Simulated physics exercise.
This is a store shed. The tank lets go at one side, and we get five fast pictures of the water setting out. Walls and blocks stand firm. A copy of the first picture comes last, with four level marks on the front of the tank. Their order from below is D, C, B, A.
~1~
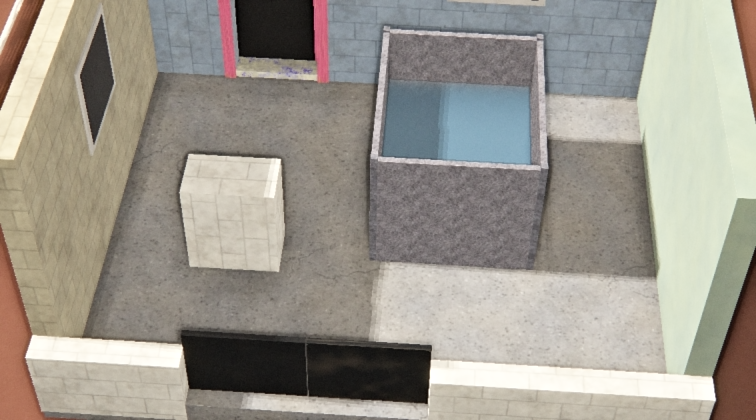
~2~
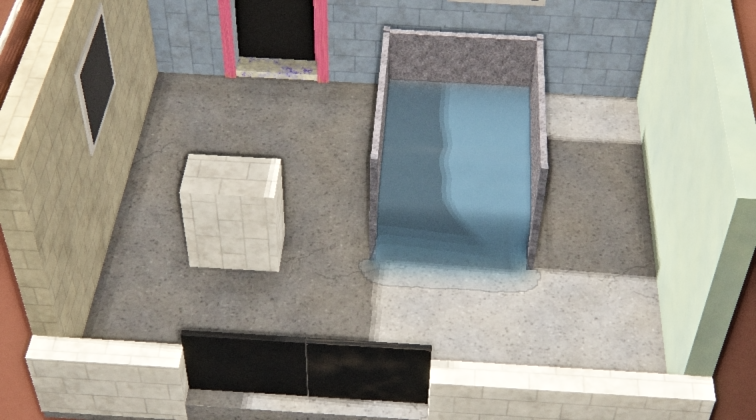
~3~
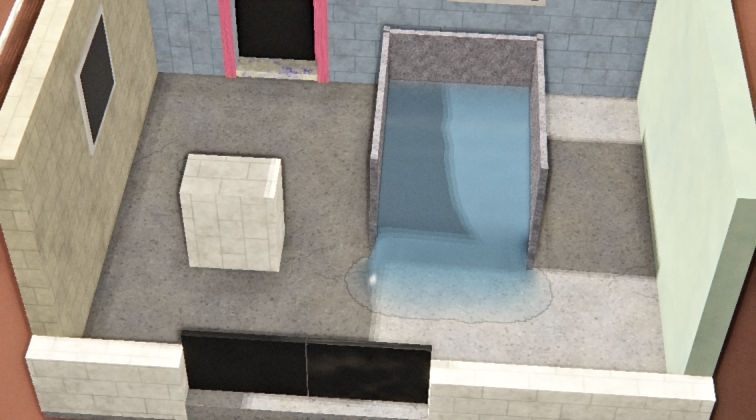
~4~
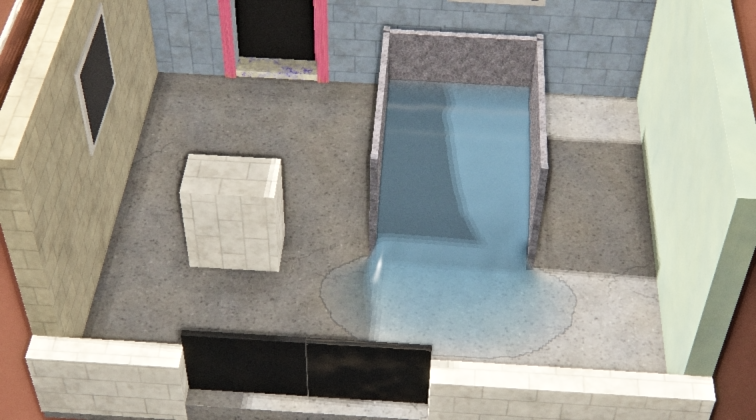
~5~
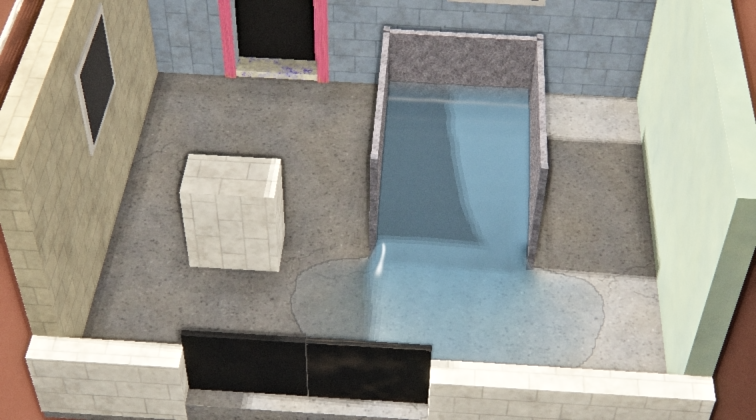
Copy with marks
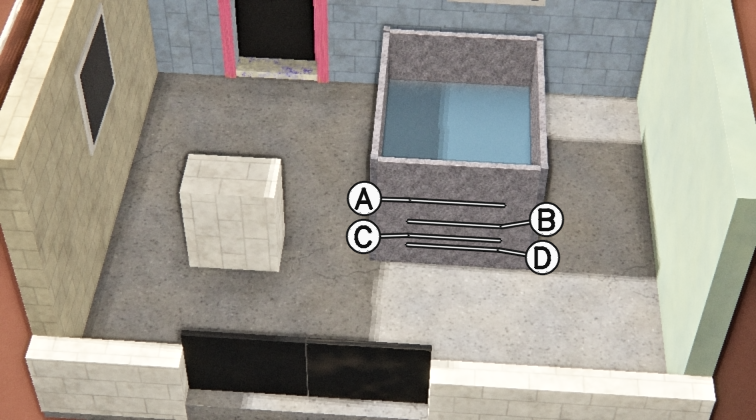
Blue water rests in a grey stone tank, then pours out as the tank's near side disappears, spreading over the speckled floor in a widening, rounded sheet toward the front wall. A raised, steady view looks down into a roofless store shed. A cream block sits left of the tank, a pink-framed doorway stands behind, a pale green wall rises right, and a shut black gate lies in front.
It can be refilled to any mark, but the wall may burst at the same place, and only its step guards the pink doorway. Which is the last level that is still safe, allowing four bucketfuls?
B will do.
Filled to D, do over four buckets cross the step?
No, not at all.
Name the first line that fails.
That would be A.
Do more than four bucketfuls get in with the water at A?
Yes, that goes wrong.
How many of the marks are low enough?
Three of the four.
In white, A at (456, 202); B at (454, 224); C at (453, 237); D at (452, 247); from the bottom up D, C, B, A.
If A is chosen, about 11 bucketfuls get in.
If B is chosen, a bucket or two gets in.
If C is chosen, nothing gets over.
If D is chosen, nothing gets over.
